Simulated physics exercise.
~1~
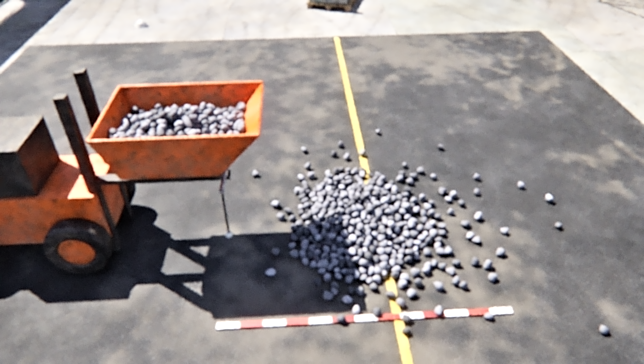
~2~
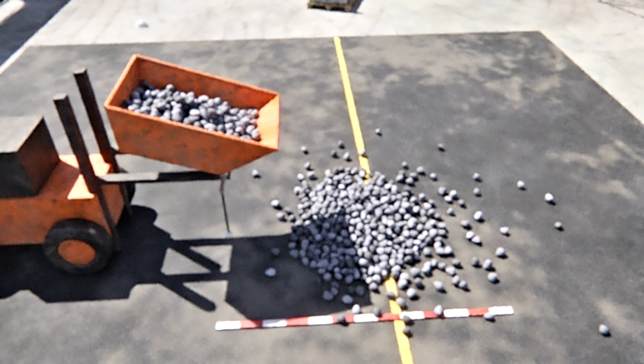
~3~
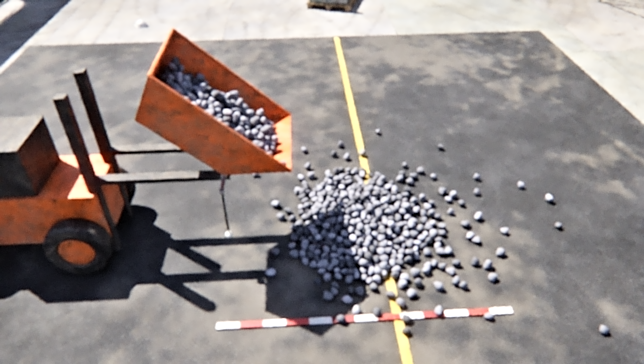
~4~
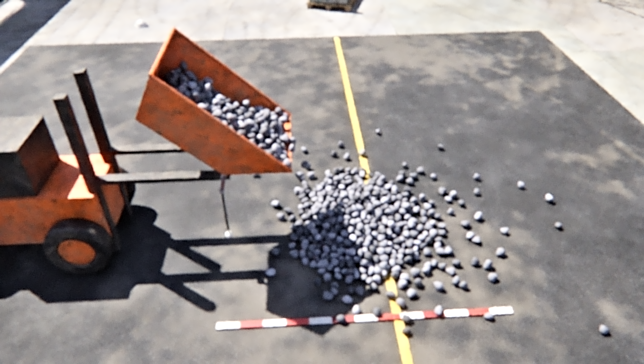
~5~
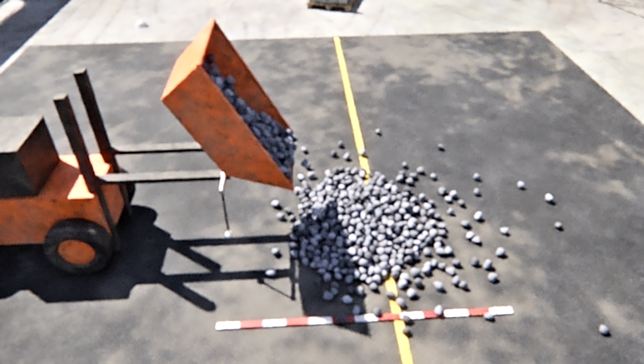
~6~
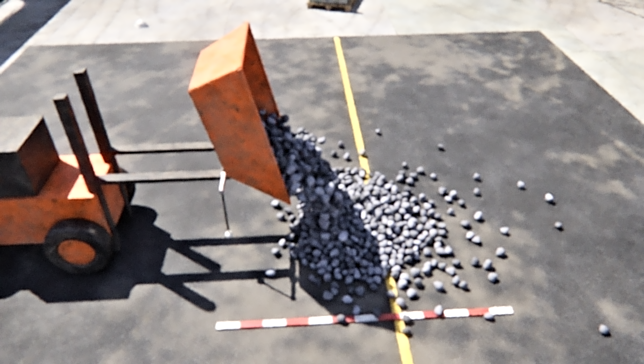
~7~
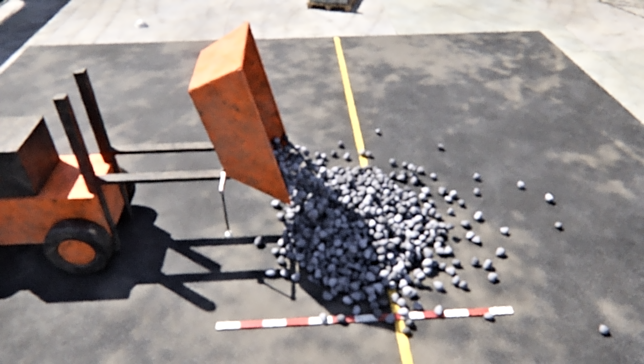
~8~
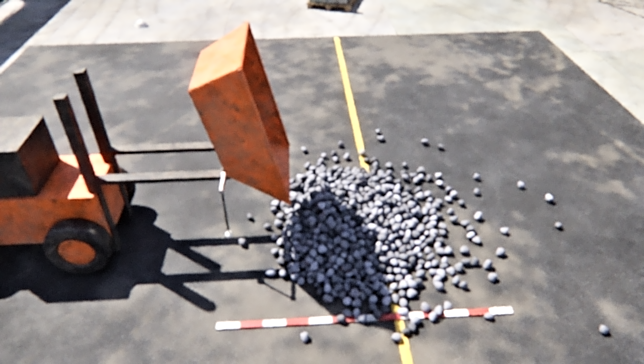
An orange fork truck tips its skip in stages, emptying grey stones onto the loose pile.
